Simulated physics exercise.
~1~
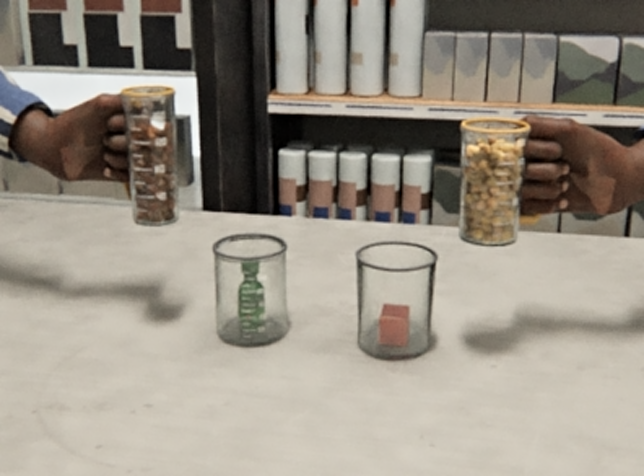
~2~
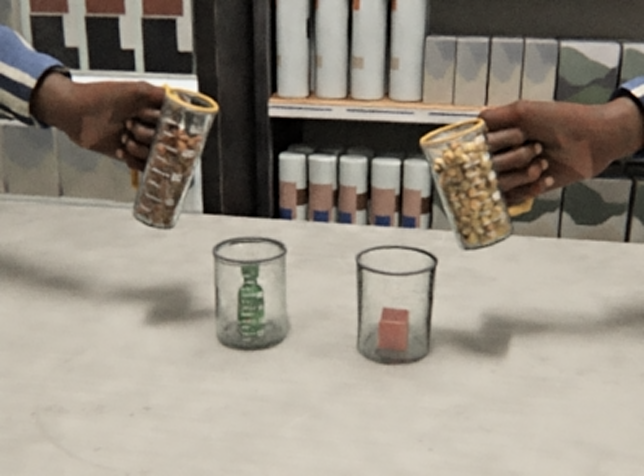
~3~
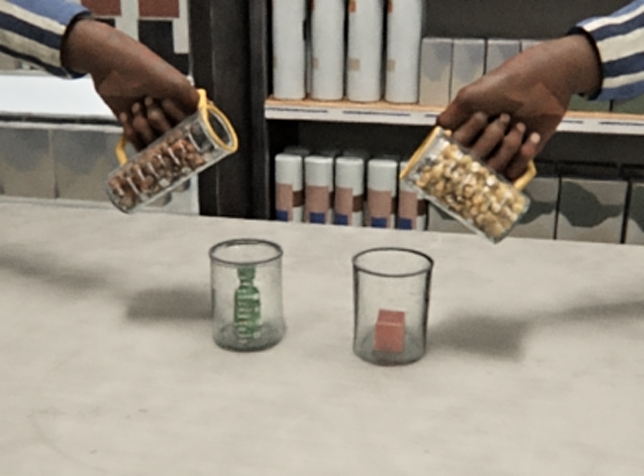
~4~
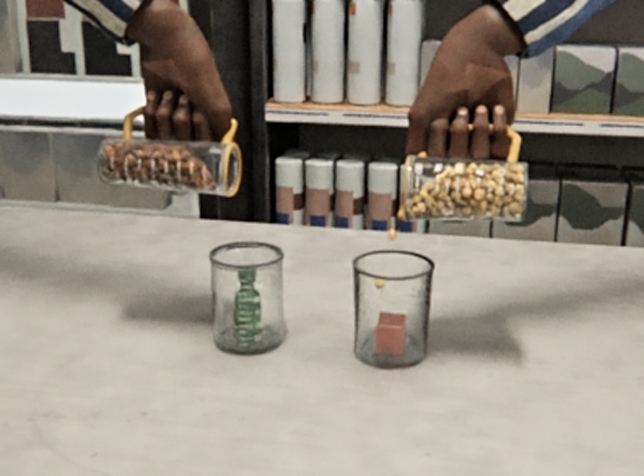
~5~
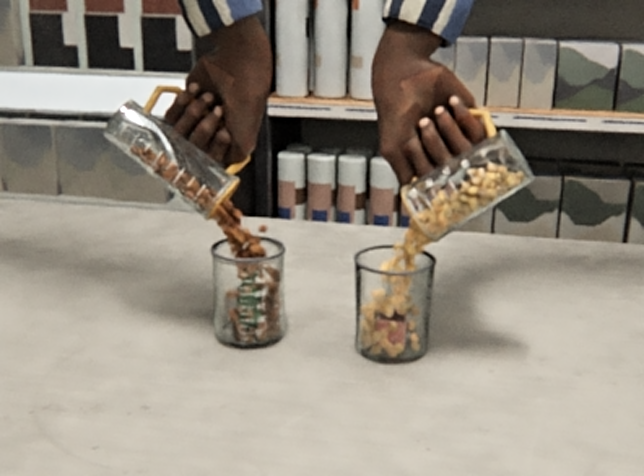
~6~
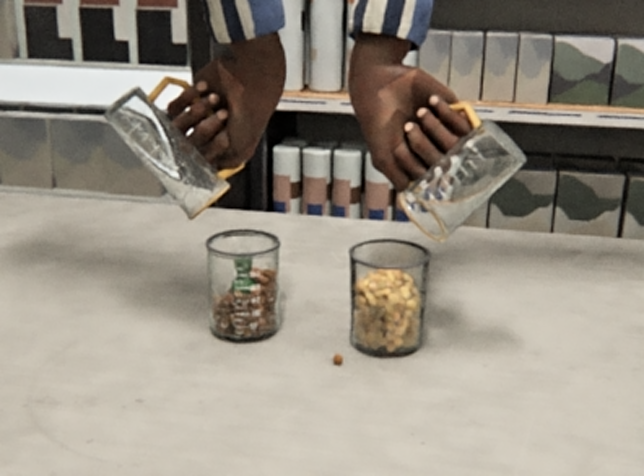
The clip opens on two clear glass containers on a pale tabletop, a green ribbed object standing in the left one and a small red block in the right. Above them, two hands hold clear, yellow-rimmed cups, the left filled with reddish-brown pieces and the right with pale yellow ones. The hands tilt the cups inward until they lie sideways, and a few yellow pieces drop first. Then both cups tip further and pour together. Finally, both cups are empty, the green object still pokes above the brown pieces, the red block is buried, and stray bits rest on the table.
